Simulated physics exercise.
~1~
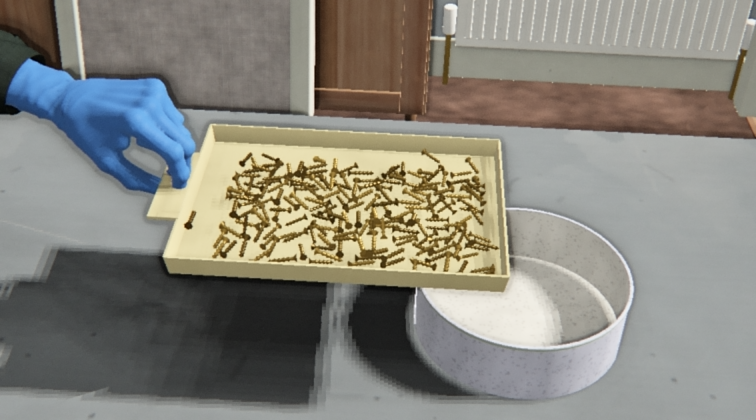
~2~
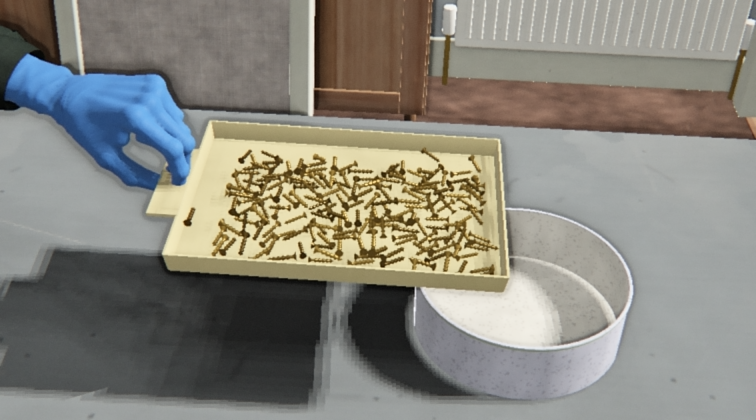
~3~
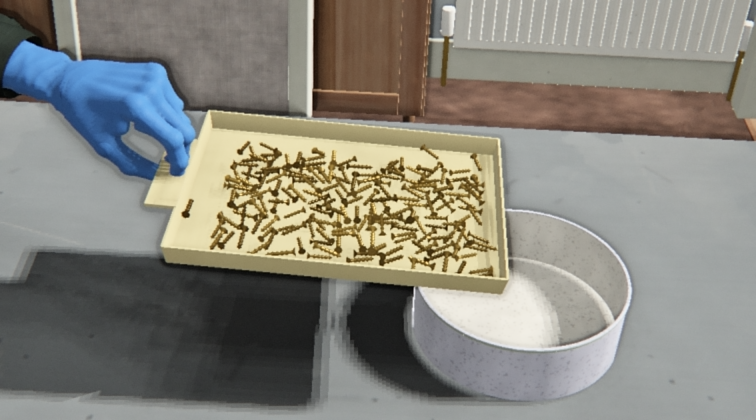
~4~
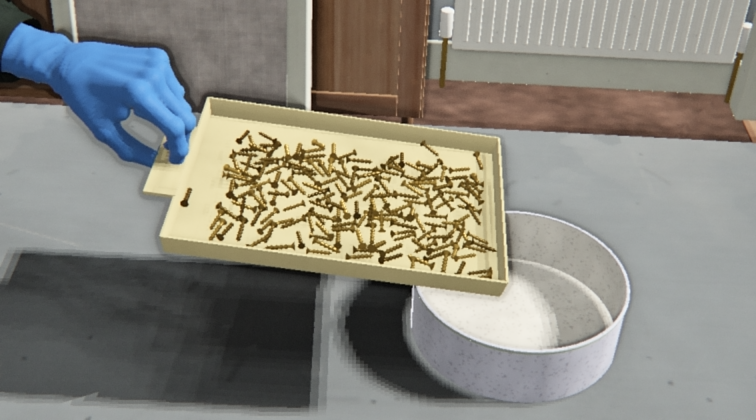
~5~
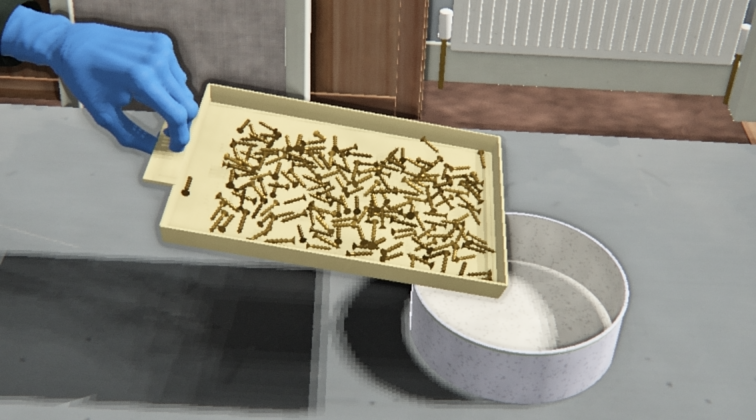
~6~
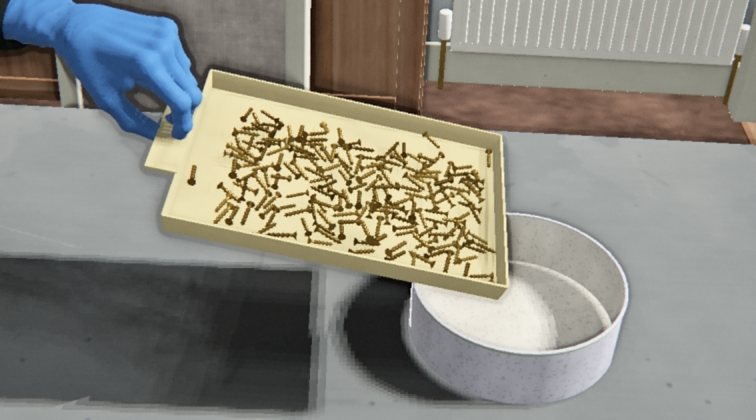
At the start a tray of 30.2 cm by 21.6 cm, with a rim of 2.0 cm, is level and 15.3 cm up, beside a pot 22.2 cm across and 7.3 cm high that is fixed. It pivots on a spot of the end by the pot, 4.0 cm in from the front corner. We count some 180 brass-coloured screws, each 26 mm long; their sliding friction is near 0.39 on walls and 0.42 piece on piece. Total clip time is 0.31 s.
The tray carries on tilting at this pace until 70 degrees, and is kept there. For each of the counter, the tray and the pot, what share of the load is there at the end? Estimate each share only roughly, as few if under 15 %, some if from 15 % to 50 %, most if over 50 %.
Roughly: Counter some, tray some, pot some.
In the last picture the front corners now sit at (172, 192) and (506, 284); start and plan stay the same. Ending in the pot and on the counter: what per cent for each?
Per cent by place - pot 30, counter 25.
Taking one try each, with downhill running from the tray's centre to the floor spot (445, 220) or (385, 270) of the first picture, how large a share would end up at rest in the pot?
About 30 and 0 per cent.
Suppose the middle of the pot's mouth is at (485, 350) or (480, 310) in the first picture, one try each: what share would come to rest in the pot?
70 and 65 %.
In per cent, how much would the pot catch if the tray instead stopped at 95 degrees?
Pot share: About 45 per cent.
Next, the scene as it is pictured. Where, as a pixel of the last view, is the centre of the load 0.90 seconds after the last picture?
Expected load position: Near (499, 231).
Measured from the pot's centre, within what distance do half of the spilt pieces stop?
Close to 16 cm, give or take.
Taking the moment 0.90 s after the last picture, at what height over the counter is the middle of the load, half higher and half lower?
Roughly 20 cm above the counter.
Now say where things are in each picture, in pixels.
In the first picture, tray tilt 0 degrees, front corners at (168, 255) and (506, 274); middle of the pieces at (356, 205); pot at (524, 272).
In the second picture, tray tilt 1 degrees, front corners at (167, 252) and (505, 275); middle of the pieces at (356, 204).
In the third picture, tray tilt 3 degrees, front corners at (166, 244) and (505, 277), lowest corner right front; middle of the pieces at (355, 200).
In the fourth picture, tray tilt 6 degrees, front corners at (165, 234) and (504, 280), lowest corner right front; middle of the pieces at (354, 195).
In the fifth picture, tray tilt 9 degrees, front corners at (165, 224) and (504, 282), lowest corner right front; middle of the pieces at (356, 191).
In the sixth picture, tray tilt 12 degrees, front corners at (166, 213) and (505, 284), lowest corner right front; middle of the pieces at (359, 186); pot at (519, 277).
Then, 0.54 s after the last picture, tilt 40 degrees; the tray holds 100 %, the pot 0 %.
Then, 0.90 s after the last picture, tilt 58 degrees; the tray holds 95 %, the pot 0 %.
Then, 1.35 s after the last picture, tilt 70 degrees; the tray holds 80 %, the pot 5 %.
In the end, counter 25 %, tray 40 %, pot 35 %.
